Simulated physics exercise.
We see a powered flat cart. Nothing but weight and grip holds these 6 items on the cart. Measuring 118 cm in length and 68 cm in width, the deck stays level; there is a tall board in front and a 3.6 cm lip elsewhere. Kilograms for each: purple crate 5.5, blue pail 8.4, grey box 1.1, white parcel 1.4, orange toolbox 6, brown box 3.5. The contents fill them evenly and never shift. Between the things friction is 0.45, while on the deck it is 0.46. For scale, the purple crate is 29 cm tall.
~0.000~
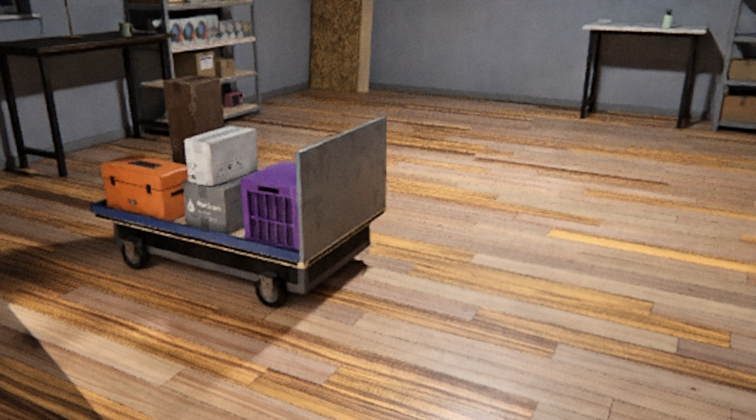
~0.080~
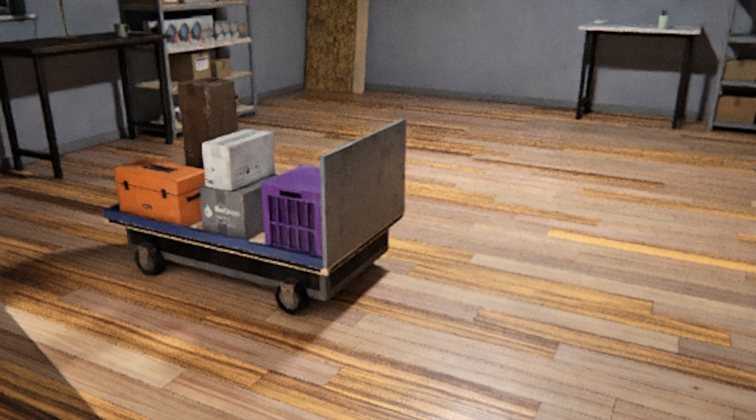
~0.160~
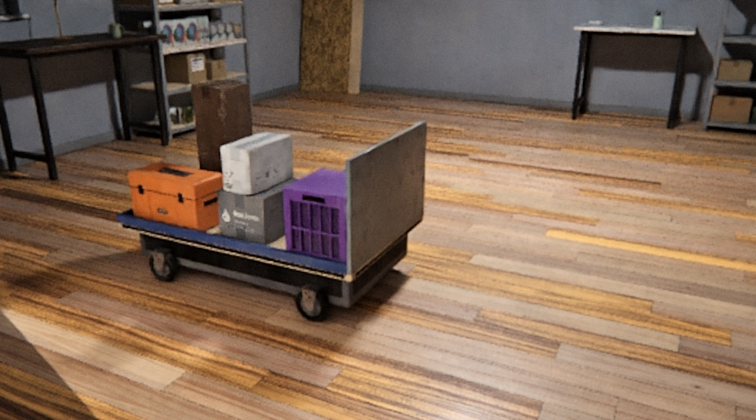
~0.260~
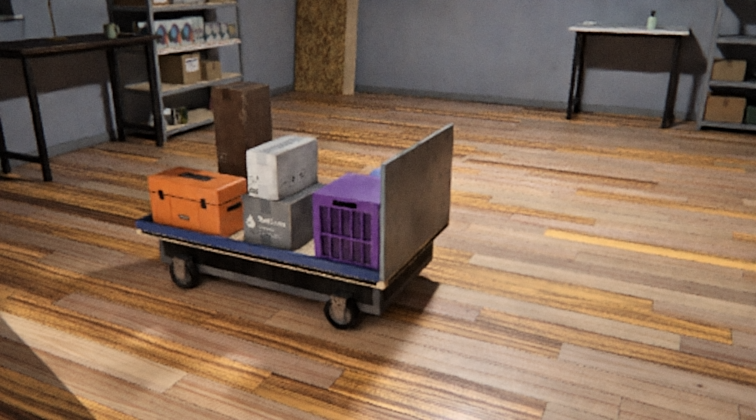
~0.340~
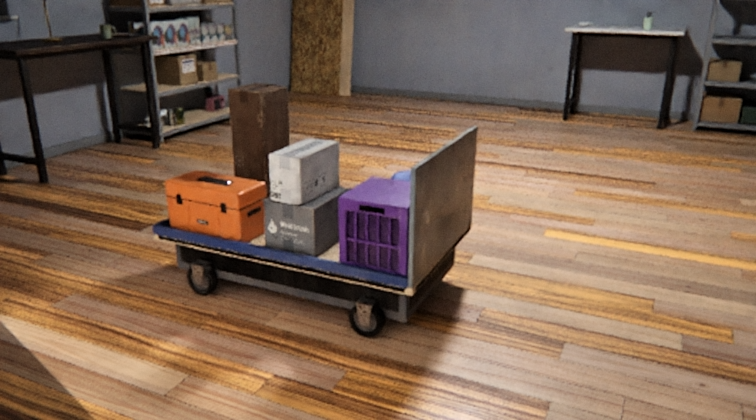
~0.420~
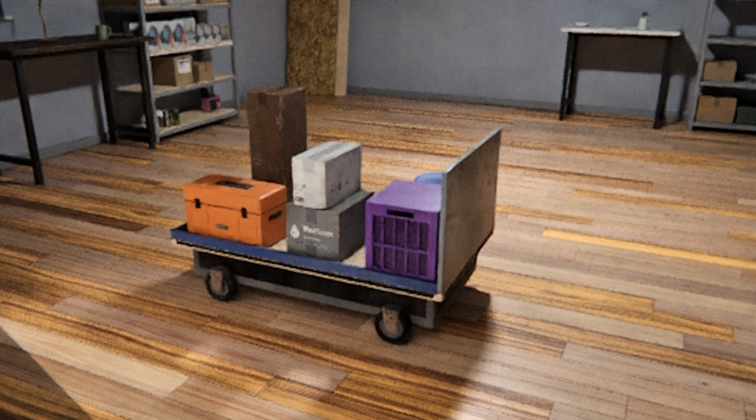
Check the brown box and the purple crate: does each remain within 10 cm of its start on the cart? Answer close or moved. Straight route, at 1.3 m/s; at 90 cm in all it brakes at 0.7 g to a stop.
Result: Brown box - moved; purple crate - close.
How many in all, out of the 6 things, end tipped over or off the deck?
The answer: 1.
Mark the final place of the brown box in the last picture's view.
It winds up close to (453, 217).
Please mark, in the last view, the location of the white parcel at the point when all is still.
About (464, 193).
After 0.72 s, cart has run 93 cm.
After 0.92 s, cart has run 102 cm, stopped; brown box leaning 14° near (385, 161); purple crate slid 2 cm near (547, 254); white parcel slid 7 cm.
After 1.02 s, cart has run 102 cm, stopped; brown box leaning 24° near (396, 163); purple crate slid 2 cm near (547, 254); white parcel slid 9 cm.
After 1.32 s, cart has run 102 cm, stopped; brown box on its side near (444, 200); purple crate slid 2 cm near (547, 254); white parcel slid 9 cm.
At rest (1.8 s), tipped over on the cart, brown box; the other 5 in place, give or take 10 cm. In the last view, brown box near (453, 217), purple crate near (547, 254).
